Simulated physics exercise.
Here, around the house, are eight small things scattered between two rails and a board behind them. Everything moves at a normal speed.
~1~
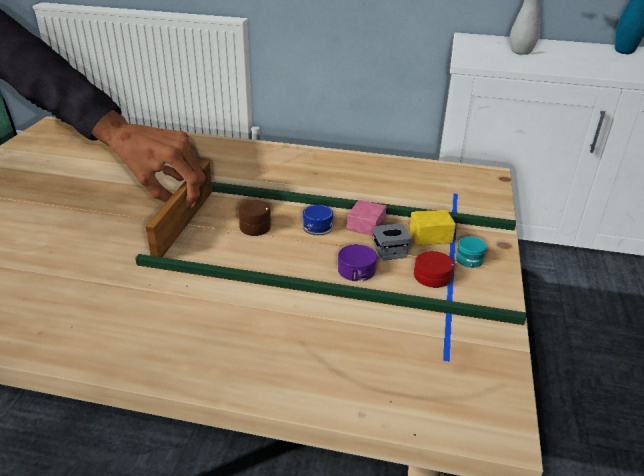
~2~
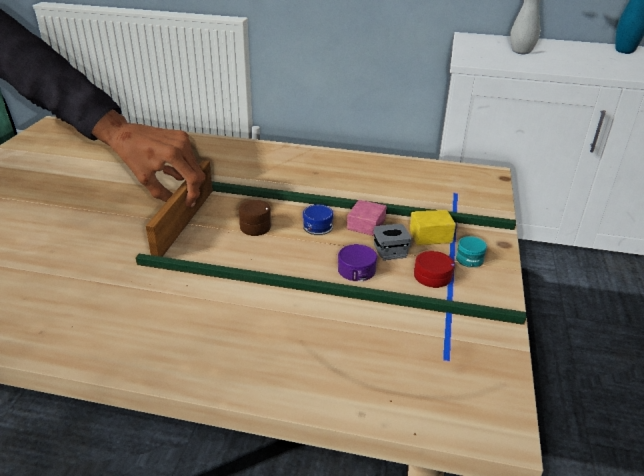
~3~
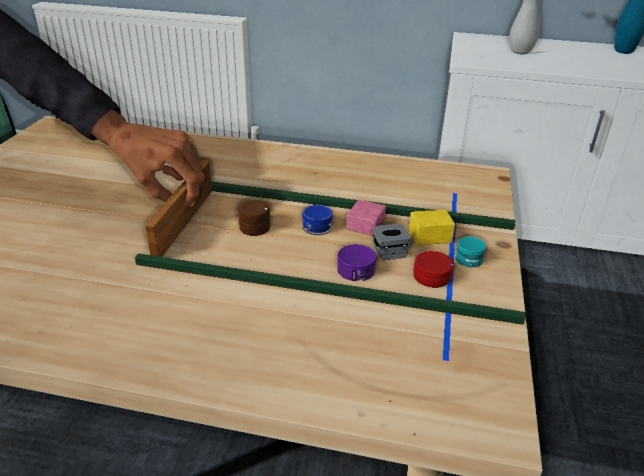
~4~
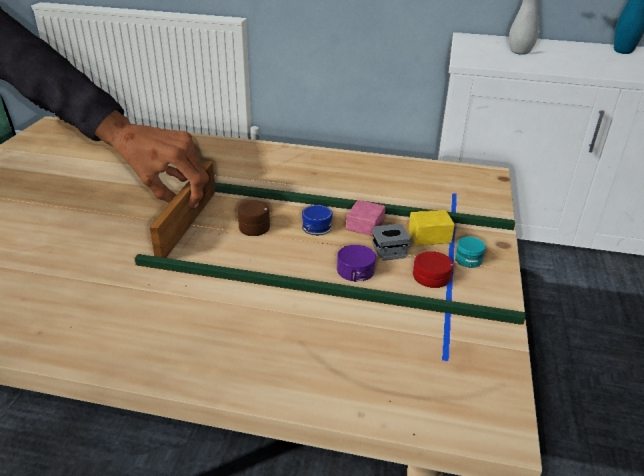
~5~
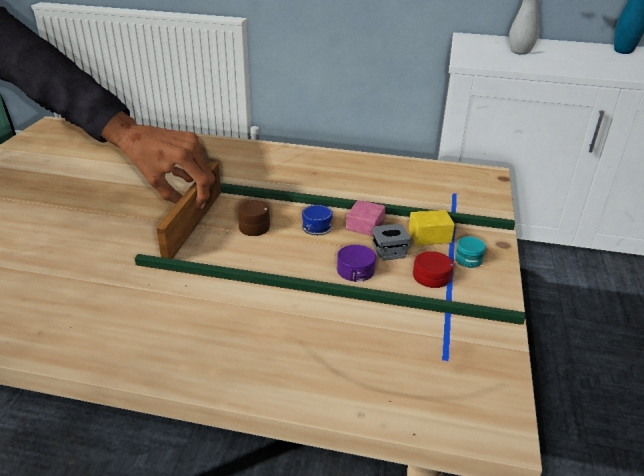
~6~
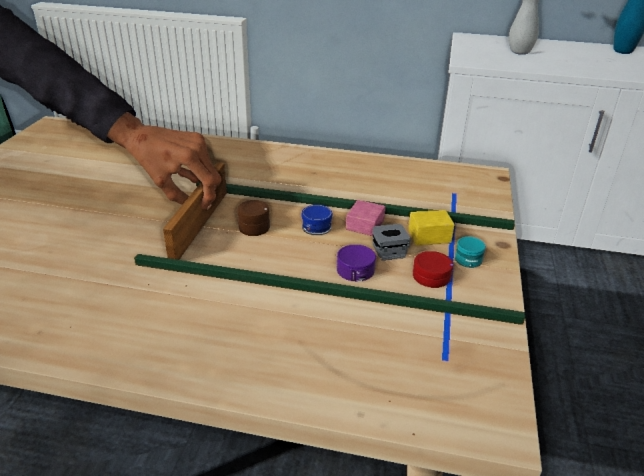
A hand holds a wooden board upright at the left end of two green rails, behind eight small, colourful objects scattered on a table. It then slides the board a short way right, toward the brown piece, while the objects stay where they are.
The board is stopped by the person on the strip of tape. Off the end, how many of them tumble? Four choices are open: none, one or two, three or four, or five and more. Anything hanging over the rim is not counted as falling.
A pair at most tumble, not none.
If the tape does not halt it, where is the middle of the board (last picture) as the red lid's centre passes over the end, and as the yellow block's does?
Points: About (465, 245) and about (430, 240).
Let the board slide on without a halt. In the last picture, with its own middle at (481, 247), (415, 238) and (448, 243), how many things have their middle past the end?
By position: 5 / 0 / 2.
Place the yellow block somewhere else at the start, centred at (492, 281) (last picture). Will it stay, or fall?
Result: It tips off.
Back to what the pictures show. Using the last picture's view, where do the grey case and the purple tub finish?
The grey case finishes at (502, 255); the purple tub finishes at (470, 279).
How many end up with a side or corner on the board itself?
Looks like 3 of them, all told.
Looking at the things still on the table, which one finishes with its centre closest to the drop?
I'd say the red lid.
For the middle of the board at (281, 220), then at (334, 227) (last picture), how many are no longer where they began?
Tally at point one: 2; at point two: 3.
Soon after, none off yet; turquoise tub at rest near (470, 252); red lid at rest near (433, 269); yellow block at rest near (431, 227).
After that, none off yet; turquoise tub displaced about its own width near (487, 254); red lid displaced about its own width near (462, 273); yellow block displaced well along near (494, 236).
In the end, the number that fall off is one or two; gone, yellow block and turquoise tub.
